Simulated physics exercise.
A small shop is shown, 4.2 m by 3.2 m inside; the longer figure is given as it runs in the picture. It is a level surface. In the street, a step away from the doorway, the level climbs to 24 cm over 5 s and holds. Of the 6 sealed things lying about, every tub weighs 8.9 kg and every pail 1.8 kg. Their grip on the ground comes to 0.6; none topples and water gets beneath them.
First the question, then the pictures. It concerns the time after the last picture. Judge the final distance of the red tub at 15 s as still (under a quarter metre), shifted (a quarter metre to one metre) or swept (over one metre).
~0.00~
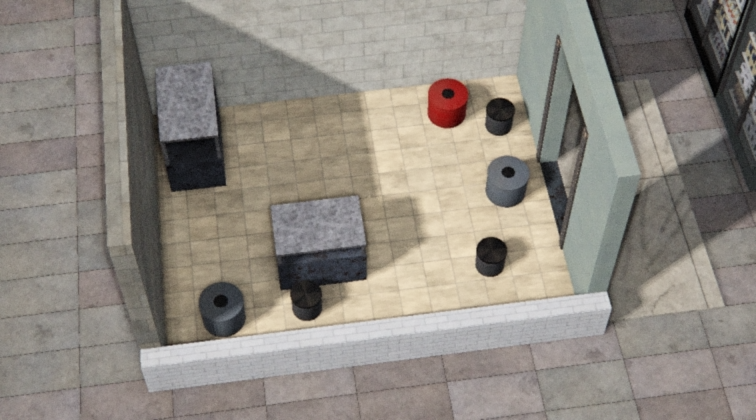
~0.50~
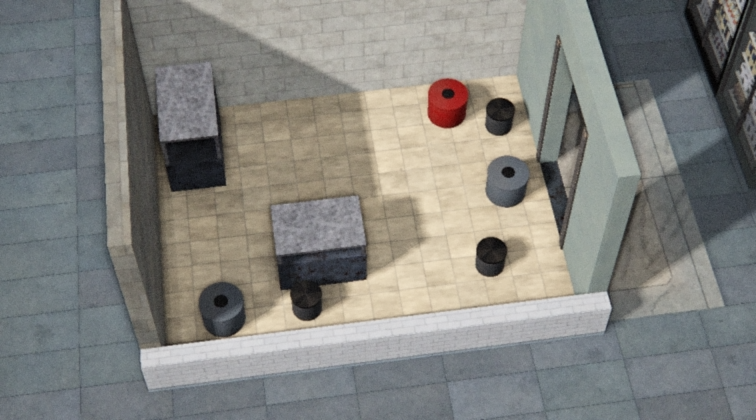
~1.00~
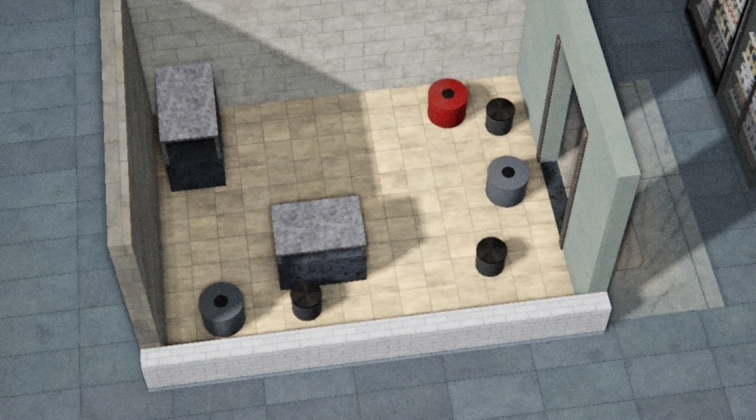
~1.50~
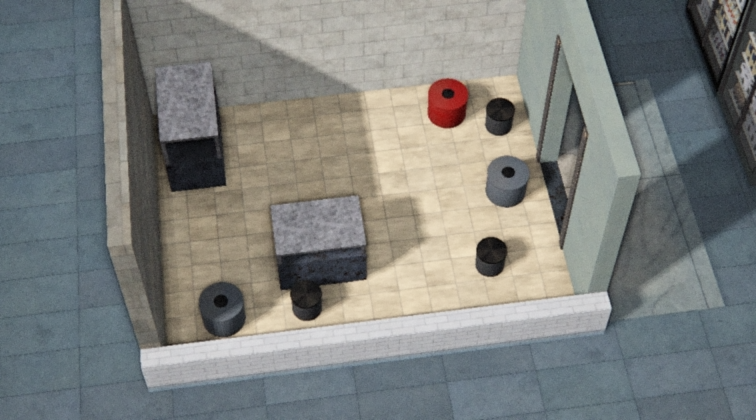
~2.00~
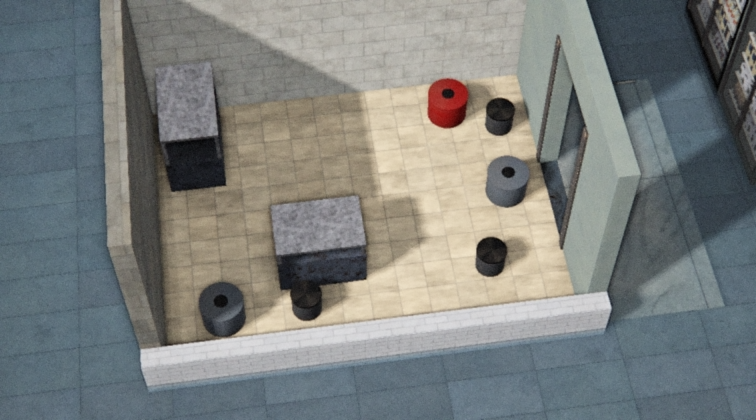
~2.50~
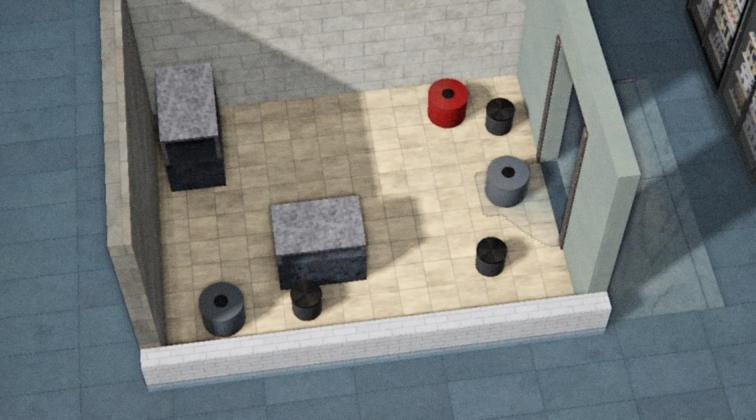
My guess is it creeps a short stretch.
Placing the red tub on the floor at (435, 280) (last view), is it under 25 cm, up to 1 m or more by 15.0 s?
Well, it gets shoved far.
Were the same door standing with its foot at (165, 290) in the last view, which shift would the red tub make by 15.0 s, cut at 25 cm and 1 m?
Then the red tub is pushed slightly.
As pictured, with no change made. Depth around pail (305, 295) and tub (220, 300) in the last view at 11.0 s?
About 15 and 15 cm.
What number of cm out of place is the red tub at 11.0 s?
It has shifted about 10 cm.
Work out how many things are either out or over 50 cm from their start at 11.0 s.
By that time the total stands at 3.
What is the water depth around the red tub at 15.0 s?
Depth: About 10 cm.
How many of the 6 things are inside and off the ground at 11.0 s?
The count is 5.
After 3.5 s the red tub is near (448, 94), 0.0 m from its start, aground; 0 afloat.
After 6.8 s the red tub is near (448, 94), 0.0 m from its start, aground; 2 afloat.
After 11.0 s the red tub is near (459, 96), 0.1 m from its start, aground; 5 afloat.
After 15.0 s the red tub is near (459, 129), 0.5 m from its start, afloat; 6 afloat.
